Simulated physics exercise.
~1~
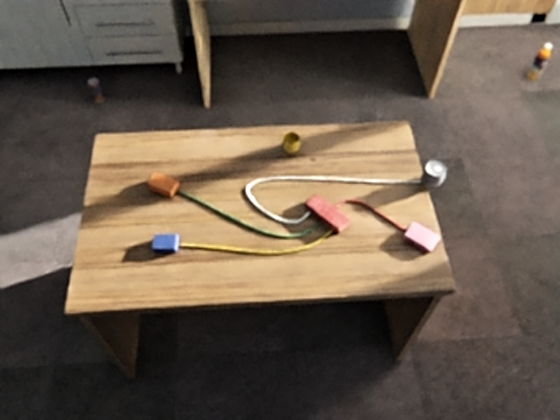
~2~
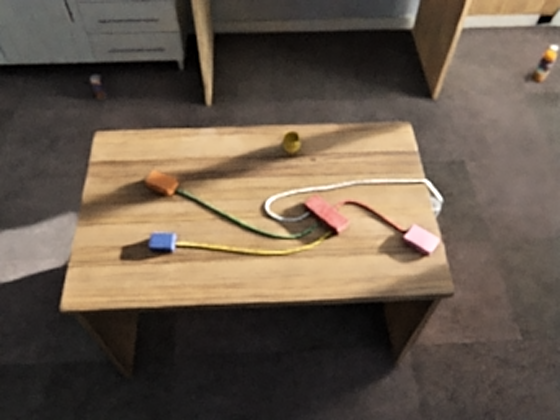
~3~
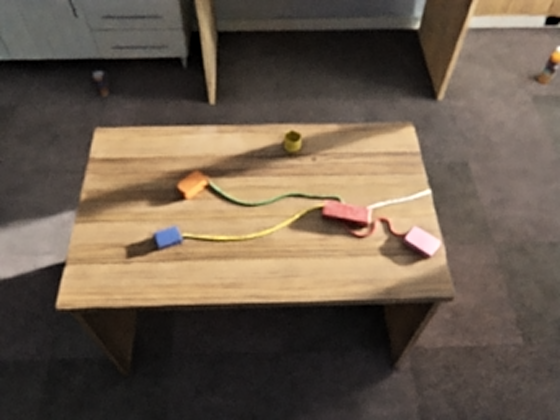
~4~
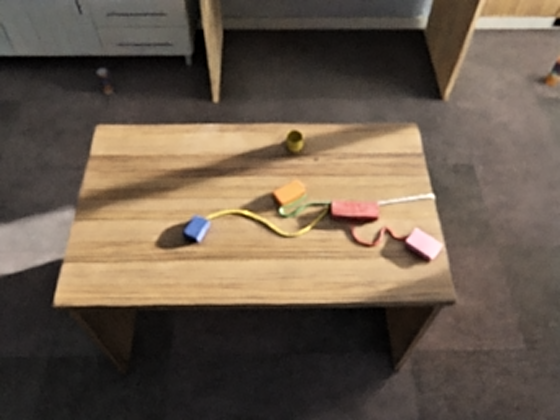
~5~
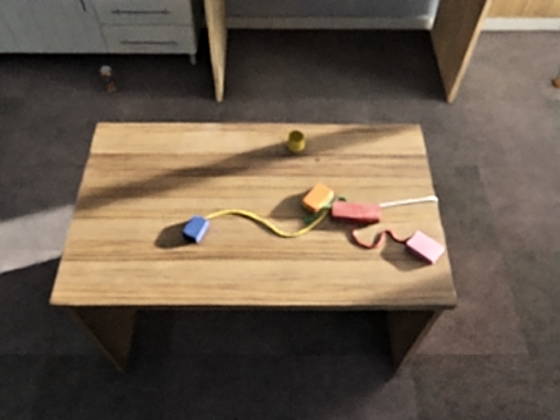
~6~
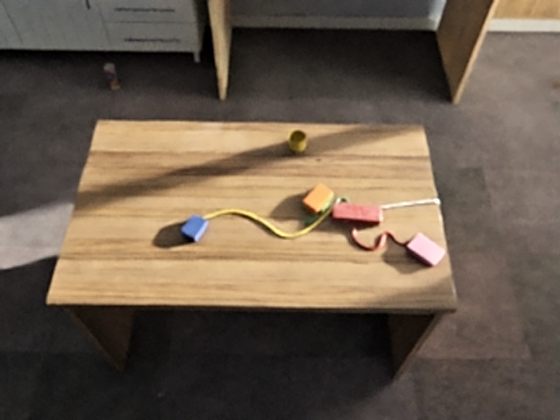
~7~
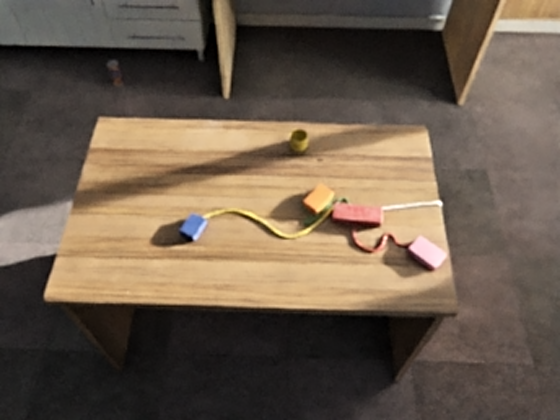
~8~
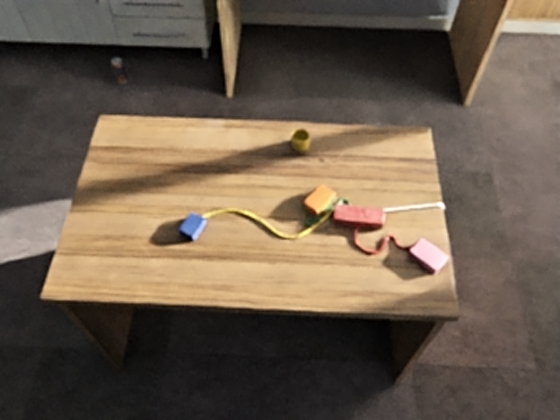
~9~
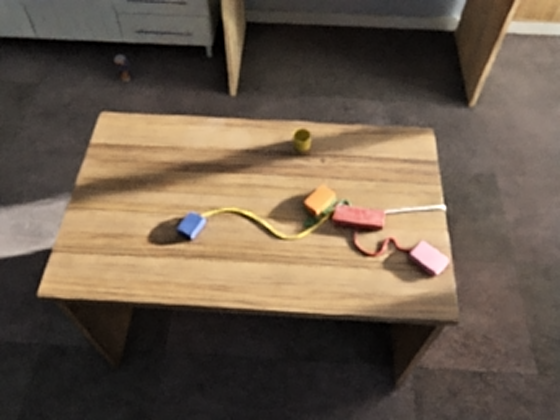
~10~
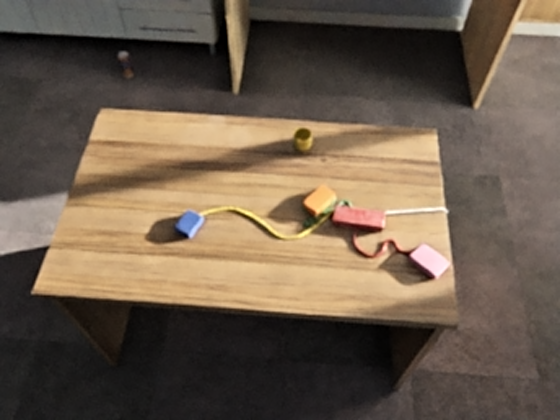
To begin with, an orange block, a blue block, a pink block and a grey cylinder are joined by cables to a red strip on a wooden table, with a small yellow cup behind them. The grey piece tips over the right edge and drops out of sight, pulling its white cable after it. The red strip shifts a little to the right, and the orange block is dragged far across the table towards it. The blue block slides a shorter way. Everything then settles, with the orange block beside the strip and the white cable stretched to the edge.
